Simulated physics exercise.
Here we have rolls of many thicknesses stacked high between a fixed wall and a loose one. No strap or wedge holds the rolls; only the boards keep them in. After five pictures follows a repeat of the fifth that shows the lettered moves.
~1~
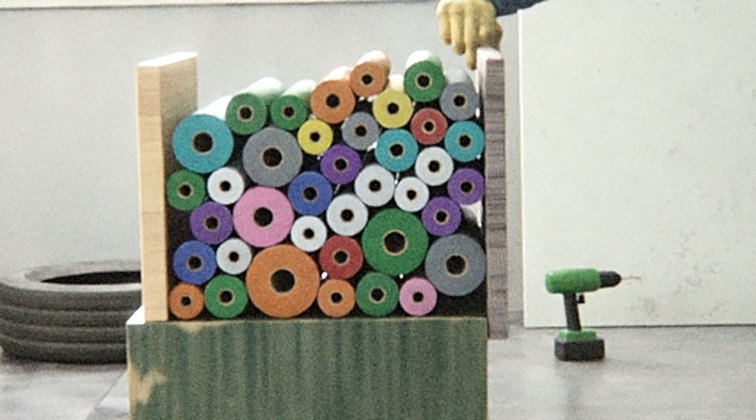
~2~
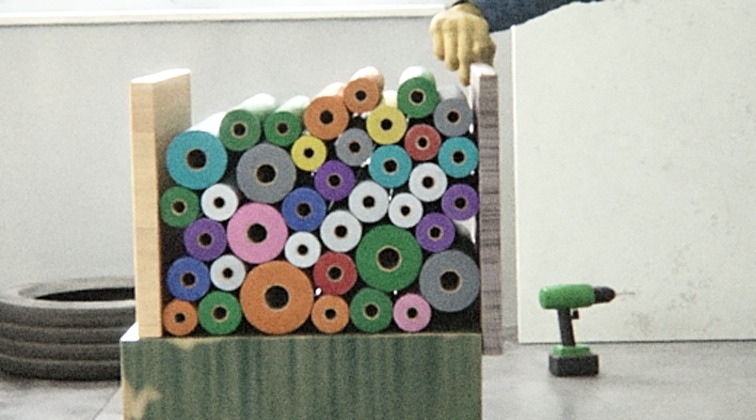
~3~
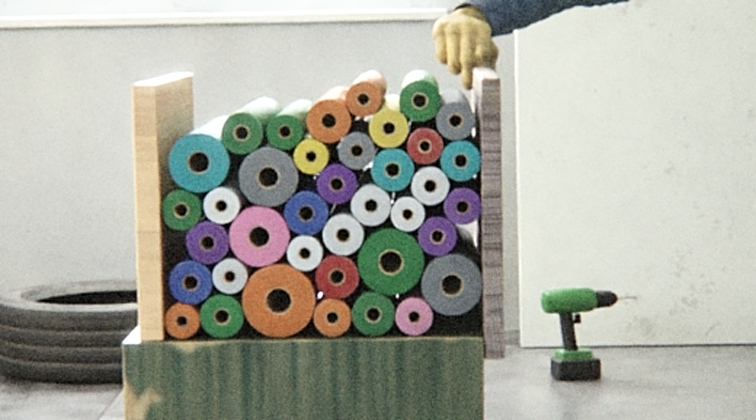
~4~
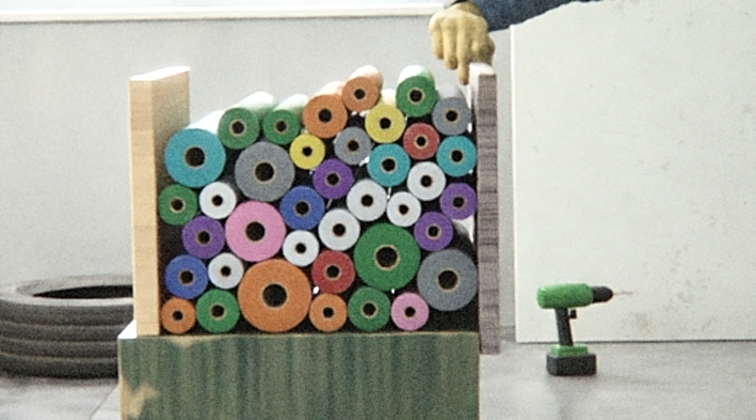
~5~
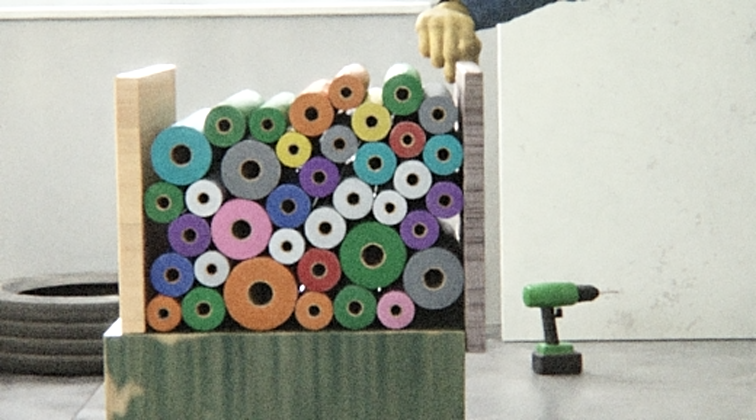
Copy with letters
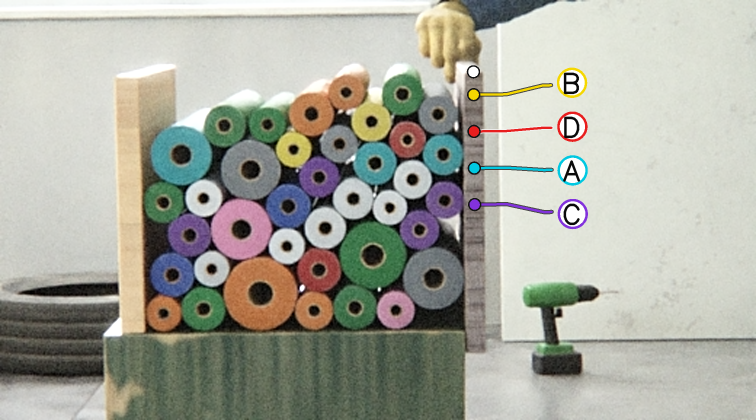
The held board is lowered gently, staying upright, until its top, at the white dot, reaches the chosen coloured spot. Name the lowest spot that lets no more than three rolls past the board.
At most to A.
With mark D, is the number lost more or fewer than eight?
Fewer than eight.
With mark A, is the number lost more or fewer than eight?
At A, fewer than eight.
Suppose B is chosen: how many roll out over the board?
At B the number is none.
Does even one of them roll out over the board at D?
No, at D.
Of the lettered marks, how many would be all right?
Three of them.
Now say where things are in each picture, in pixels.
The first picture shows a green roll (289, 112); side board (491, 180).
The second picture shows a pink roll (412, 313).
The third picture shows a blue roll (191, 282); a white roll (407, 214).
The fourth picture shows a turquoise roll (457, 156); a white roll (218, 201).
The fifth picture shows a yellow roll (372, 122); a green roll (267, 125); side board (469, 194).
On the copy, A at (474, 168); B at (474, 95); C at (475, 204); D at (474, 132); the white dot at (473, 72).
On A. First, top of the board (463, 122).
Then, top of the board (464, 168).
Finally, top of the board (464, 168), none out over the board.
By contrast, B none out over the board; C more than three out over the board; D none out over the board.
